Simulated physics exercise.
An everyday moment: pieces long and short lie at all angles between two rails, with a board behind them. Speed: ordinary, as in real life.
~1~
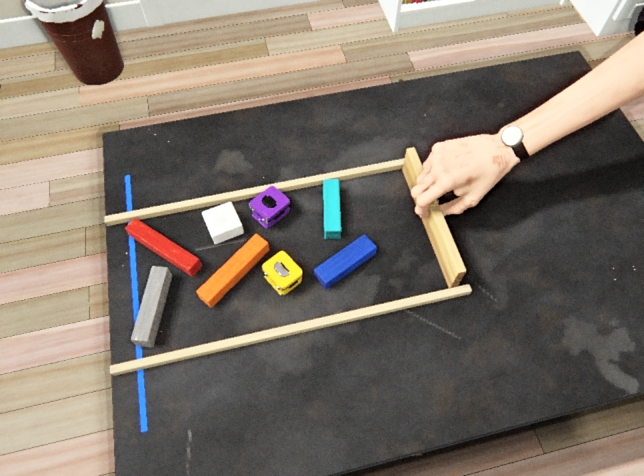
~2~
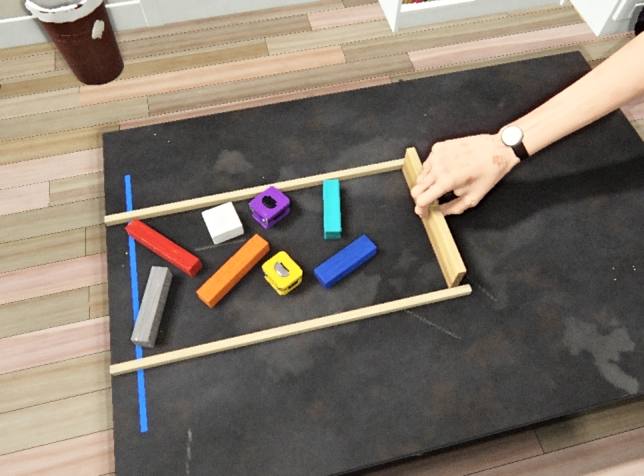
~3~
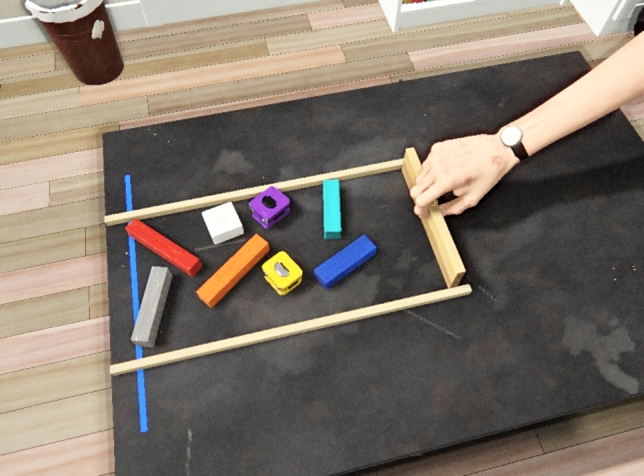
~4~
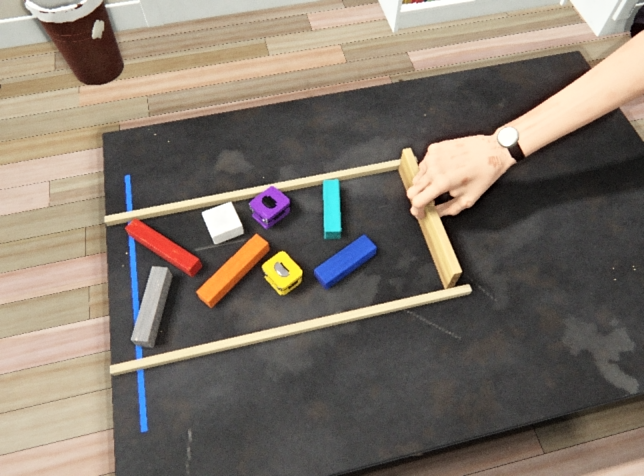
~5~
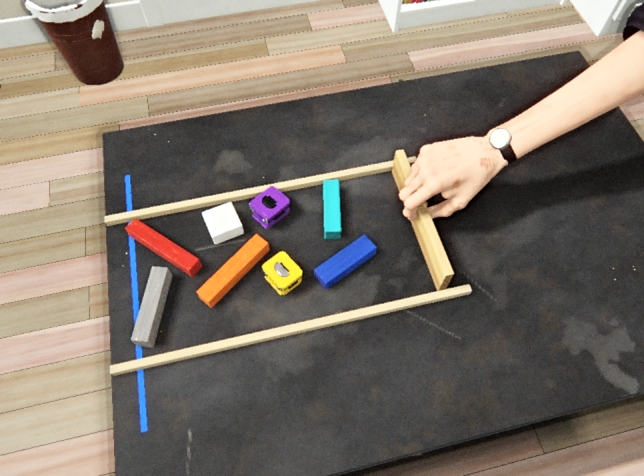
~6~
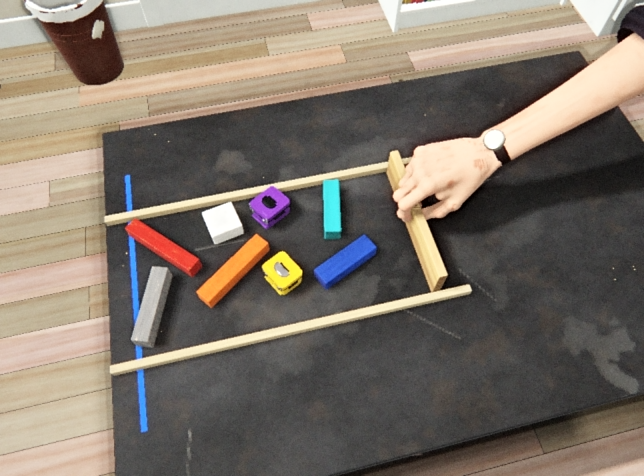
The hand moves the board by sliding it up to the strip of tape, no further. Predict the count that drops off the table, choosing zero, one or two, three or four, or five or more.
The count that drops off is five or more.
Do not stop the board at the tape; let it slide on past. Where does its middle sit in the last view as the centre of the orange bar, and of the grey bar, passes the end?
First near (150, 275), second near (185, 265).
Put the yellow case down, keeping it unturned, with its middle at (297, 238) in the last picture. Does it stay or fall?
Lab note: It goes off the edge.
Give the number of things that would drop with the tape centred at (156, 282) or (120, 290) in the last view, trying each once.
In order, 3 then 6.
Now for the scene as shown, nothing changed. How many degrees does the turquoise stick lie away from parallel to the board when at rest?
Some 0 degrees.
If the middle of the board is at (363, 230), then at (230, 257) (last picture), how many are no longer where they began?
I count 1 first and 8 after.
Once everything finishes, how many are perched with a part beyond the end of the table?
The count is 0.
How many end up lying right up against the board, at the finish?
My count gives 2.
Early on, none off yet; grey bar at rest near (153, 306); red bar at rest near (163, 247); white block at rest near (223, 223).
Finally, the number that fall off is five or more; lost, purple case, yellow case, orange bar, white block, red bar and grey bar.
